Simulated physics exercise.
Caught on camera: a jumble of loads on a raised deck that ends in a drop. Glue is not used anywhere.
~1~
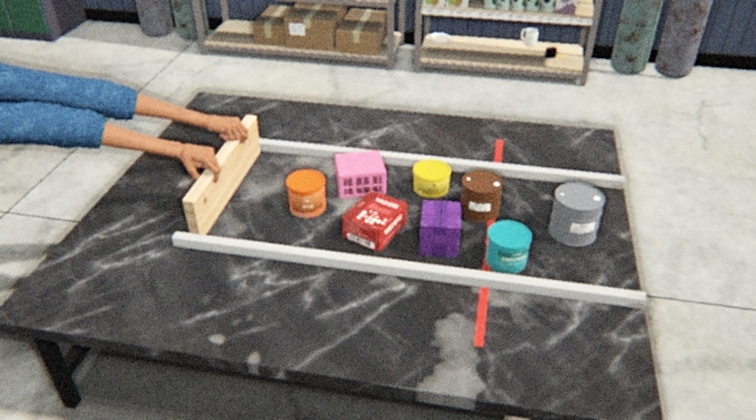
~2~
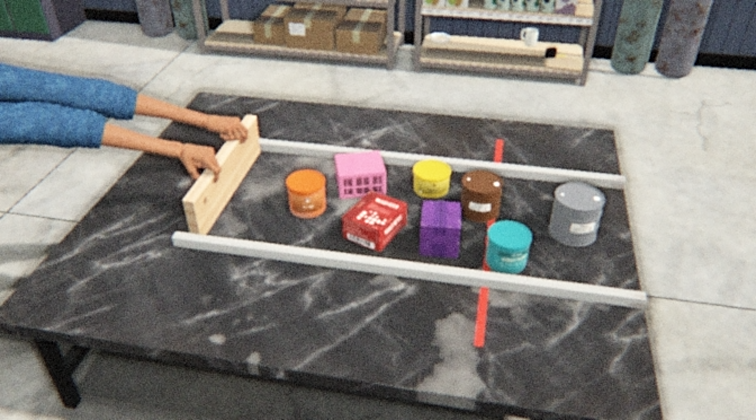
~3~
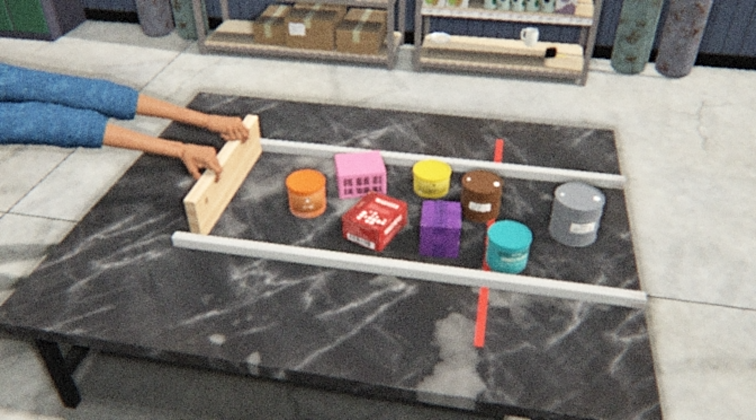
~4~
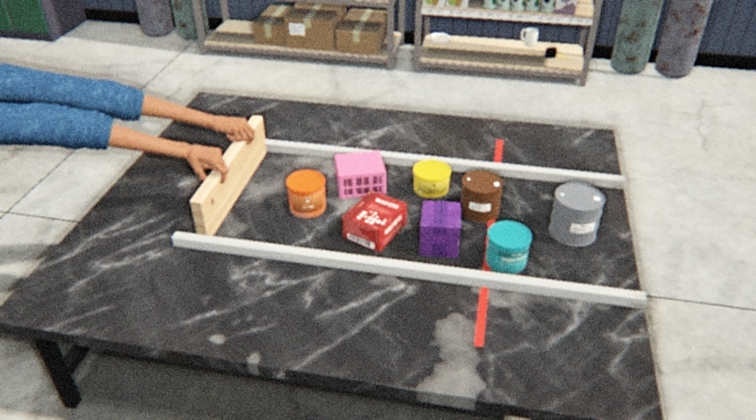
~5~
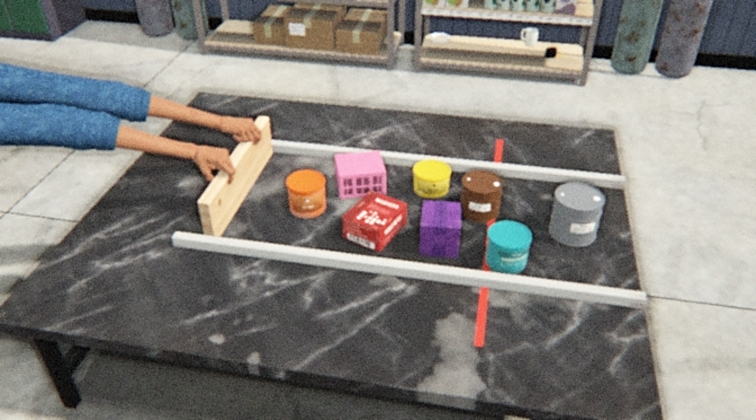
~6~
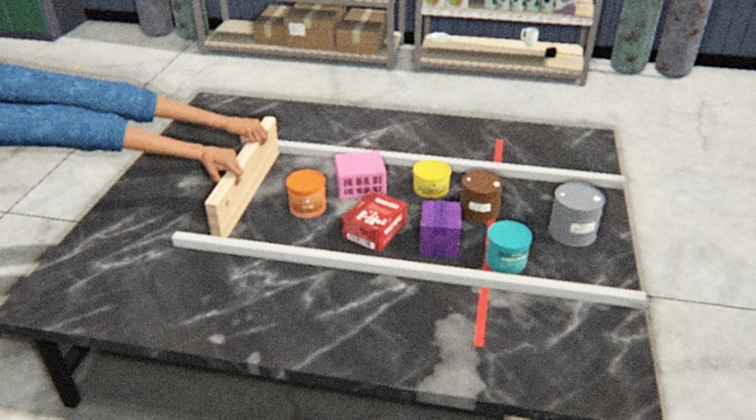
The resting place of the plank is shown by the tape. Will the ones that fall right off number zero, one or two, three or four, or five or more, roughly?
Not one drops off.
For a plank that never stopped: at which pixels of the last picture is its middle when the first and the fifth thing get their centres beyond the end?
At (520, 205) for the first, at (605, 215) for the fifth.
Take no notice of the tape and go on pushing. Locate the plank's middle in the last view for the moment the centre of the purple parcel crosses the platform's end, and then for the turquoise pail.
The middle is at (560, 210) when it's the purple parcel, and at (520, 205) when it's the turquoise pail.
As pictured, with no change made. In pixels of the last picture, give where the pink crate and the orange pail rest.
In the last picture the pink crate sits around (518, 196) and the orange pail around (511, 217).
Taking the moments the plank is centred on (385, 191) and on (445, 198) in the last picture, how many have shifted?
Counts: 5 and 7.
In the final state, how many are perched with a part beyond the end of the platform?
The number would be 0.
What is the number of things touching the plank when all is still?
Count recorded: 3.
A little later, none off yet; grey canister at rest near (576, 214); turquoise pail at rest near (508, 248); brown canister at rest near (481, 196).
When it is over, the number that fall off is zero.
